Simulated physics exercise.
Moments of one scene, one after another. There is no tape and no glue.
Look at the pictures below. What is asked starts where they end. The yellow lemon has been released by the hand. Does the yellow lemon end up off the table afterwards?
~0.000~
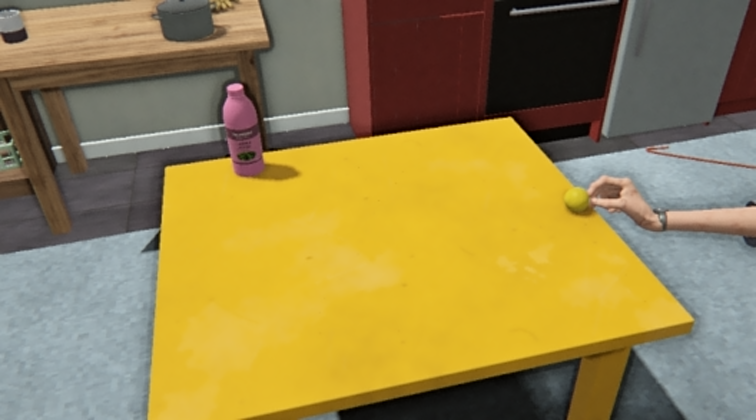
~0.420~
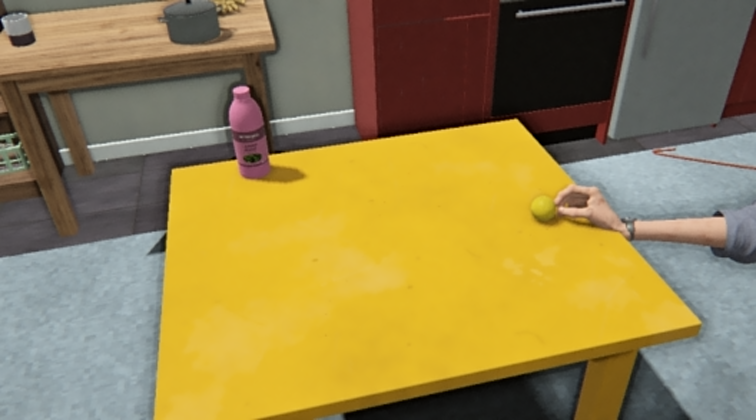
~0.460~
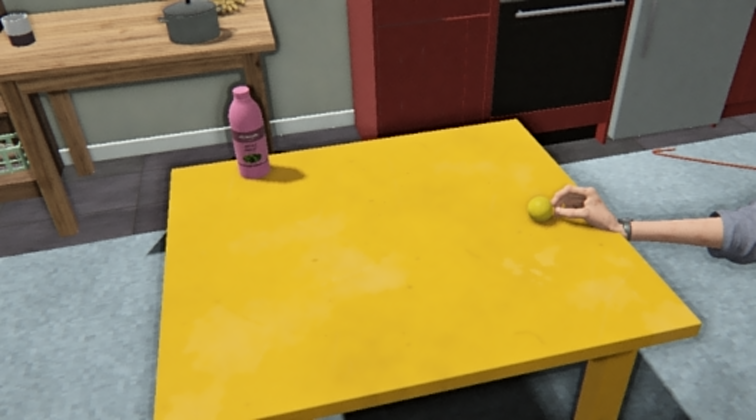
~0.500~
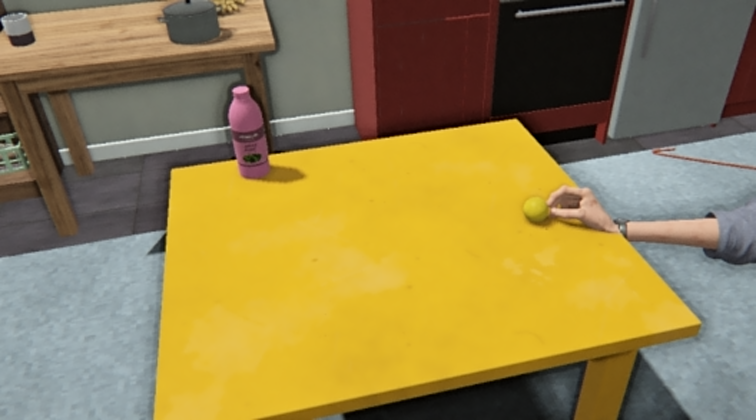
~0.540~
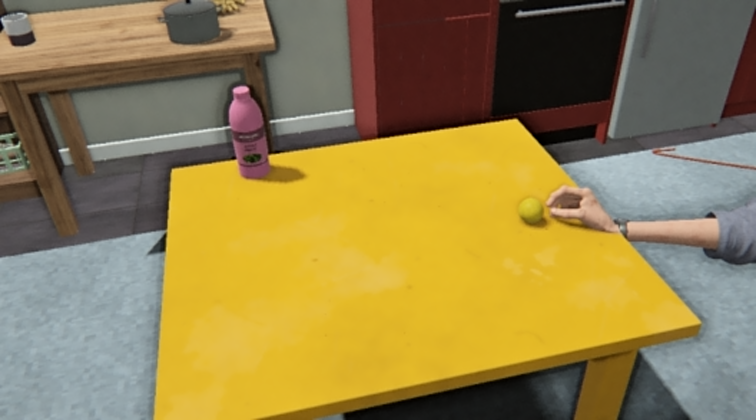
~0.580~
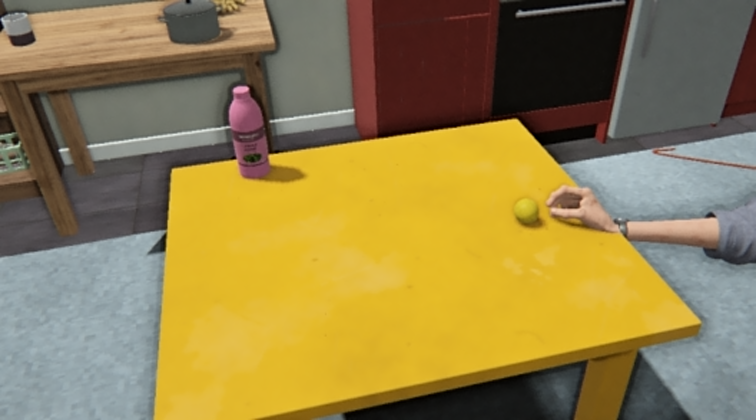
No, it stays on the table.
Around 0.78 s, yellow lemon displaced about its own width near (505, 215).
Around 1.08 s, yellow lemon displaced well along near (478, 220).
Around 1.58 s, yellow lemon displaced well along near (447, 225).
Finally (2.4 s), moved from the start, yellow lemon. Final places as the last picture's camera would see them, yellow lemon near (436, 227).
